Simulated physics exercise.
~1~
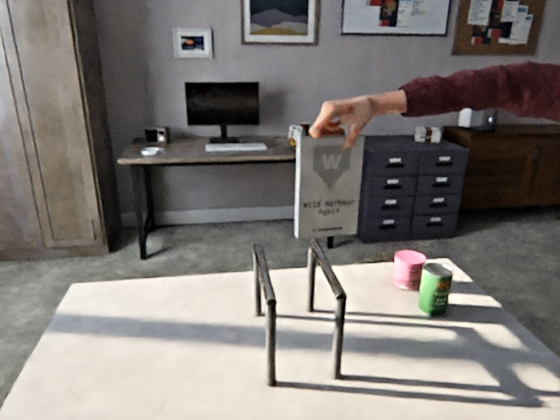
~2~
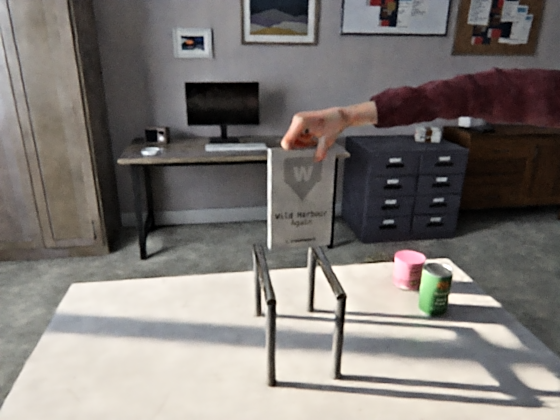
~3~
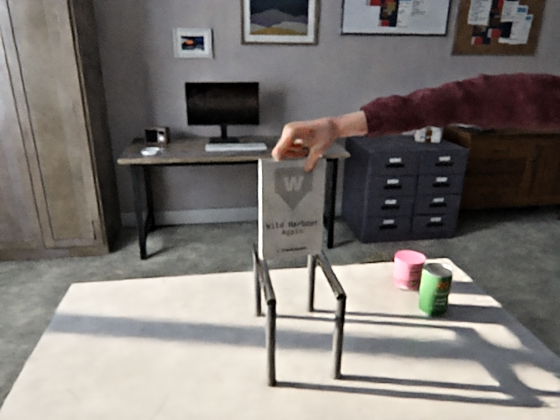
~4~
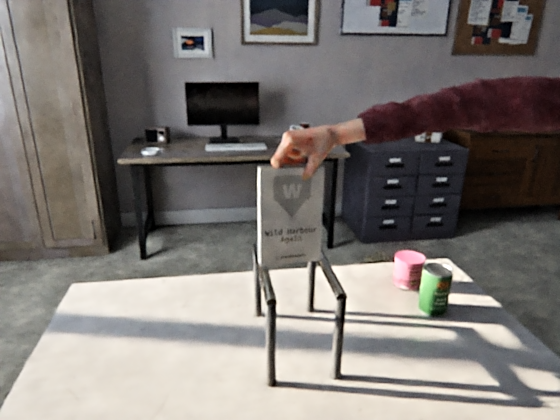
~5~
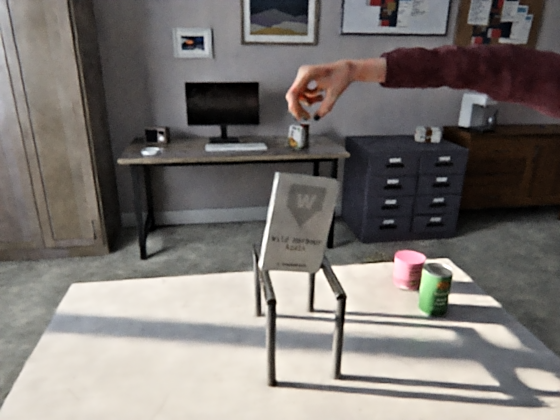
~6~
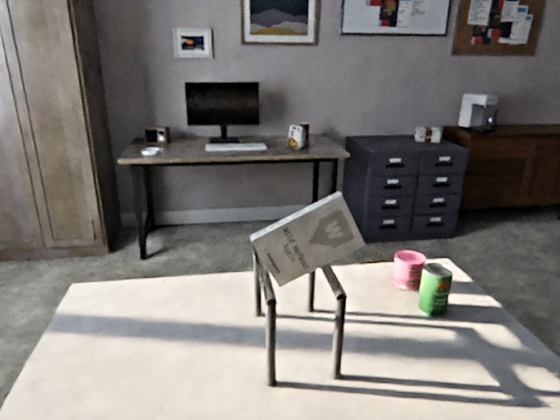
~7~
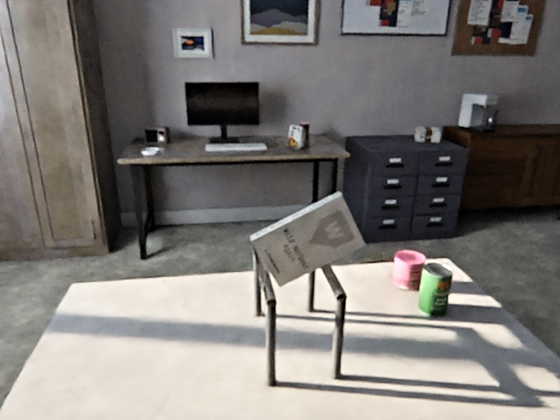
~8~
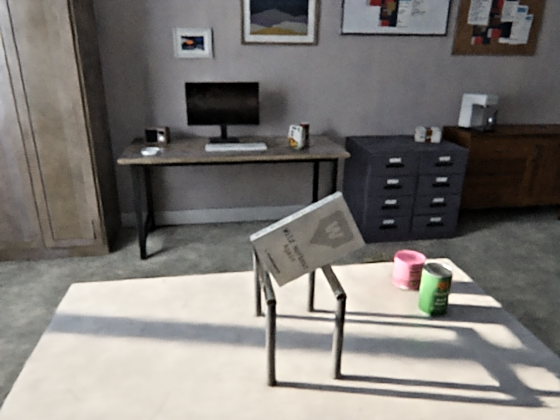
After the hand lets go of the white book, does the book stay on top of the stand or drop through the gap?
The white book stays on top of the stand. It tips over to the right and comes to rest tilted across the rails.
